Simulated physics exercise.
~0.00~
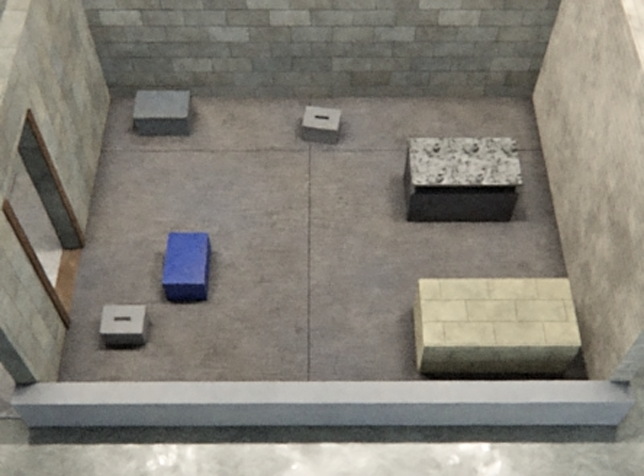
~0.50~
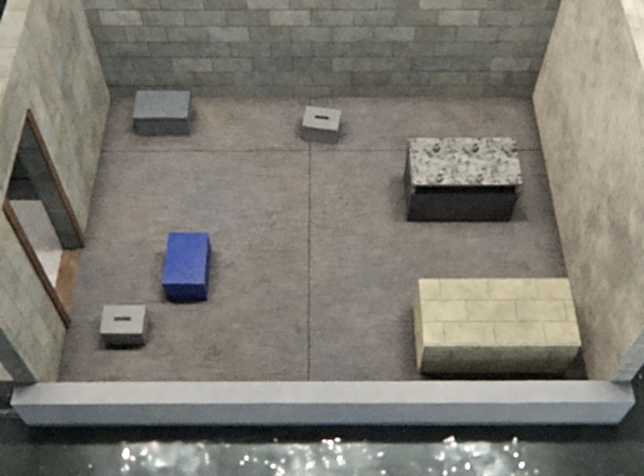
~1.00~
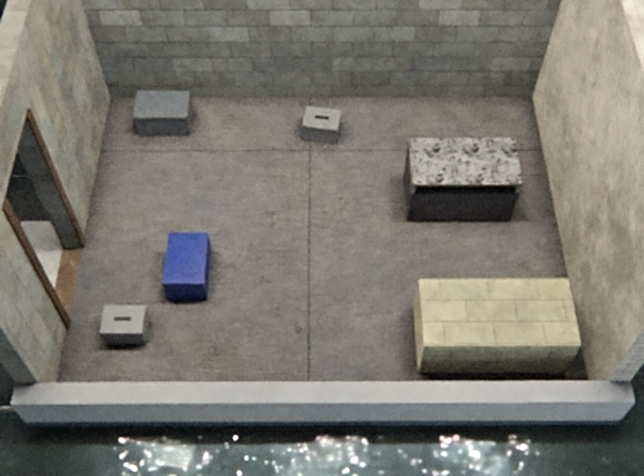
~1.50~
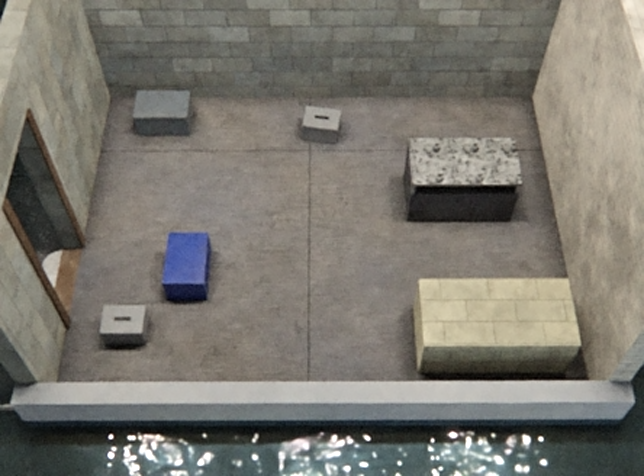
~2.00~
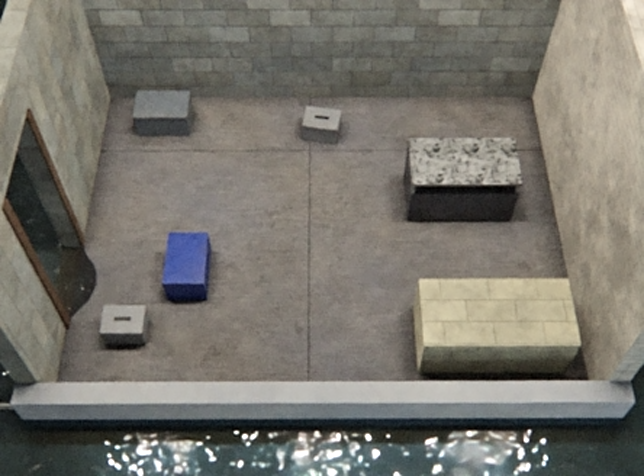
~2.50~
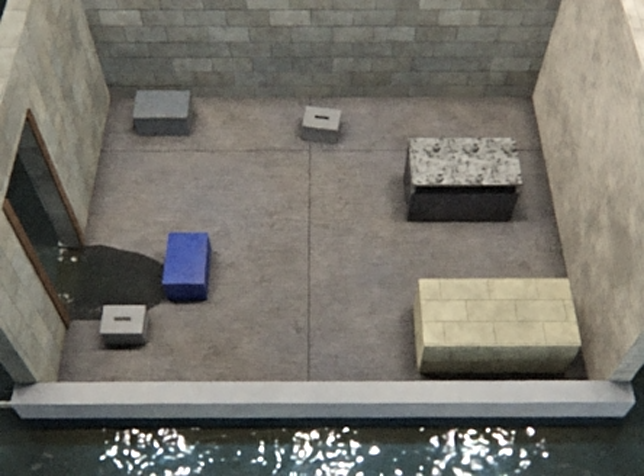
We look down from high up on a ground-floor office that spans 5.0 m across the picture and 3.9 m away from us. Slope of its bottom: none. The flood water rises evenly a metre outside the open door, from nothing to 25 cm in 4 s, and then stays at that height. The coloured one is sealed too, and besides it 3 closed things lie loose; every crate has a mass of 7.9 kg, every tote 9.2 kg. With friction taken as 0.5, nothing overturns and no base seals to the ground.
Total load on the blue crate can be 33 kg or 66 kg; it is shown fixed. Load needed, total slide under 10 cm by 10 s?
Larger only.
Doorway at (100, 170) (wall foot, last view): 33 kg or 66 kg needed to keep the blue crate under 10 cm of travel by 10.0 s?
The small mass already works.
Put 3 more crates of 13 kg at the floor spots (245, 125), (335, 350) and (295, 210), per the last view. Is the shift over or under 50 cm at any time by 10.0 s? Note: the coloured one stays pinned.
In turn: Beyond it, beyond it, within it.
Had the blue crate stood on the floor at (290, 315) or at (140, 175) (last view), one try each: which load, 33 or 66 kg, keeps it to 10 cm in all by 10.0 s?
For the first start the lighter one suffices; for the second the lighter one suffices.
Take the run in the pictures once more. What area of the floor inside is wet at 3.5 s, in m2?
I'd estimate close to 3.0 m2.
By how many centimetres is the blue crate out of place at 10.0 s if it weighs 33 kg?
It would be some 30 cm from its spot.
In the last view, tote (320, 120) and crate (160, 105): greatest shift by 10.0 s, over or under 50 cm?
So that's not as far for the first and further for the second.
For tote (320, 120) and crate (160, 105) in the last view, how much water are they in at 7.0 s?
First roughly 5 cm, second roughly 7 cm.
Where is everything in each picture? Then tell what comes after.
The first frame shows the blue crate at (186, 257), on the bottom; water covers 0.0 m2; 0 of 4 have shifted.
The second frame shows the blue crate at (186, 257), on the bottom; water covers 0.0 m2; 0 of 4 have shifted.
The third frame shows the blue crate at (186, 257) rests on the ground; 0.0 m2 under water; 0 of 4 have shifted.
The fourth frame shows the blue crate at (186, 257) rests on the ground; water covers 0.0 m2; 0 of 4 have shifted.
The fifth frame shows the blue crate at (186, 257), on the bottom; water covers 0.1 m2; 0 of 4 have shifted.
The sixth frame shows the blue crate at (186, 257) rests on the ground; water covers 0.6 m2; 0 of 4 have shifted.
After 3.5 s the blue crate would be 0 cm from its start with 33 kg and 0 cm from its start with 66 kg; 6 cm of water round it then.
After 4.5 s the blue crate would be 8 cm from its start with 33 kg and 0 cm from its start with 66 kg; 6 cm of water round it then.
After 7.0 s the blue crate would be 29 cm from its start with 33 kg and 0 cm from its start with 66 kg; 7 cm of water round it then.
After 10.0 s the blue crate would be 34 cm from its start with 33 kg and 0 cm from its start with 66 kg; 8 cm of water round it then.
